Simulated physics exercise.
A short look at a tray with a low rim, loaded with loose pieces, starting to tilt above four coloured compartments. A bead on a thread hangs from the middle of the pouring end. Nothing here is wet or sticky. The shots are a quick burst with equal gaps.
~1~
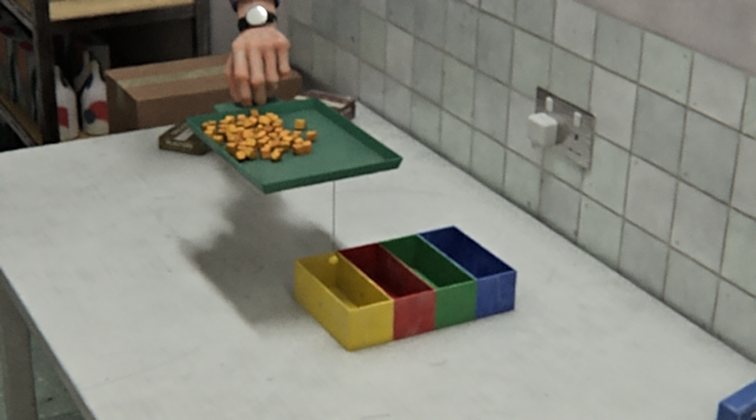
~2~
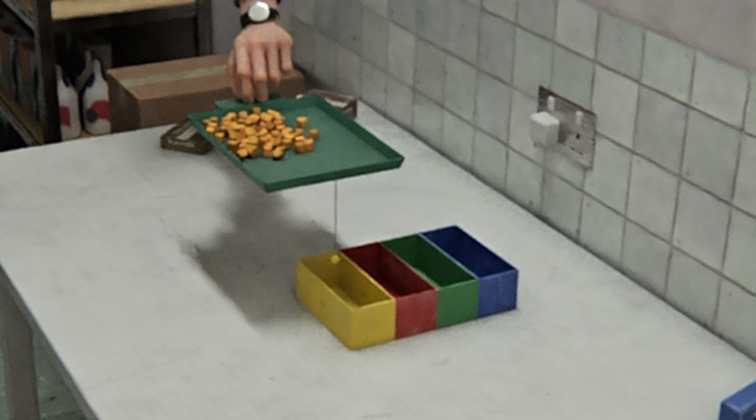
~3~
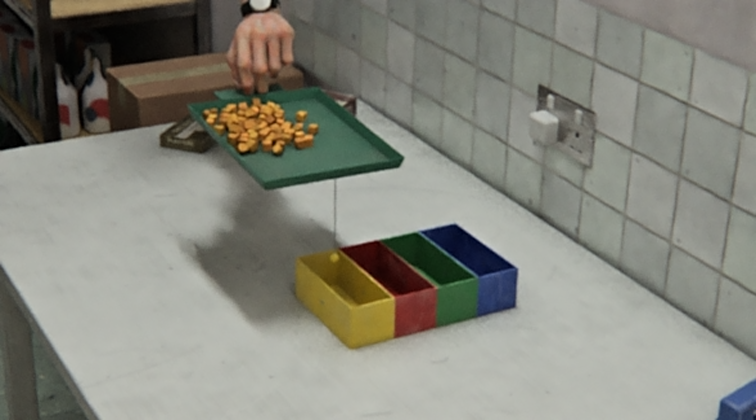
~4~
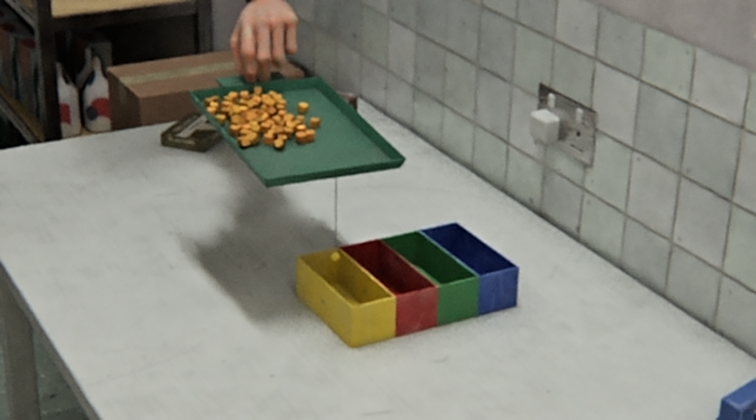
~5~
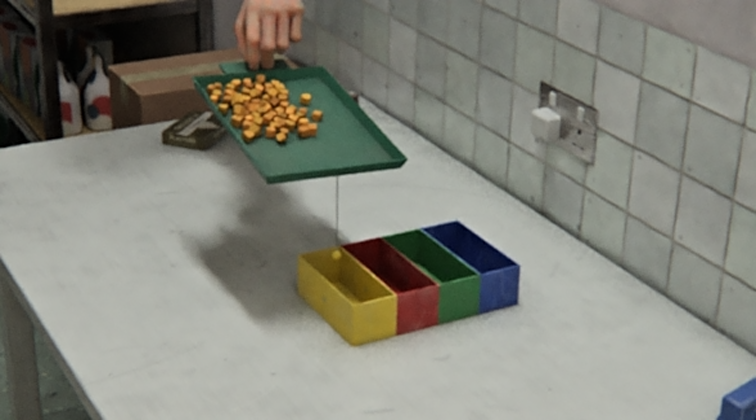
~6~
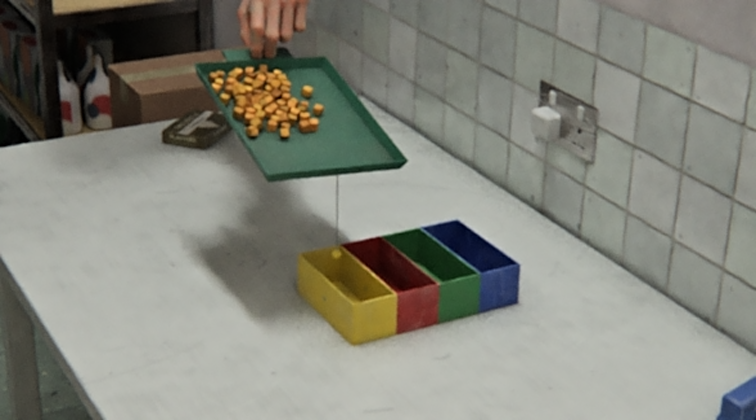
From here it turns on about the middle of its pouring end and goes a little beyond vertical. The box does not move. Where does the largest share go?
Most goes to the red cell.
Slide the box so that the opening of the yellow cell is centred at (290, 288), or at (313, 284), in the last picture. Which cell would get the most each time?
In turn: The blue cell; the green one.
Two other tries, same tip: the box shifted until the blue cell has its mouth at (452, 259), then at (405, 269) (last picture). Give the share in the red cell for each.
Near 20 % and 0 %.
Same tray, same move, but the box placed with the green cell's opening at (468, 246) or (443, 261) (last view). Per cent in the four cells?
Roughly 80 per cent, and 100 per cent.
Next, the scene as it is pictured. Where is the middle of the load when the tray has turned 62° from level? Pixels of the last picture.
Near (374, 160).
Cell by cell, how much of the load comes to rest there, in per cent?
About: Yellow cell 10, red cell 50, green cell 30, blue cell 0 per cent.
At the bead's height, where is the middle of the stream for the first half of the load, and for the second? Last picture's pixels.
Early half (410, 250), late half (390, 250).
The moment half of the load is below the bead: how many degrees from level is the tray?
At some 90 degrees.
Shortly afterwards, tray tipped steeply; the bulk on the tray; a little in the red cell; a little in the green cell; only a few in the yellow cell; a little falling or outside the box.
Next, tray tipped past a quarter turn; a little on the tray; near a third in the red cell; near a third in the green cell; a little in the yellow cell; only a few in the blue cell; near a quarter falling or outside the box.
Some moments later, tray tipped past a quarter turn; near half in the red cell; near a third in the green cell; a little in the yellow cell; only a few in the blue cell; only a few falling or outside the box.
In the end, tray tipped past a quarter turn; near half in the red cell; near a third in the green cell; a little in the yellow cell; only a few in the blue cell; only a few outside the box.
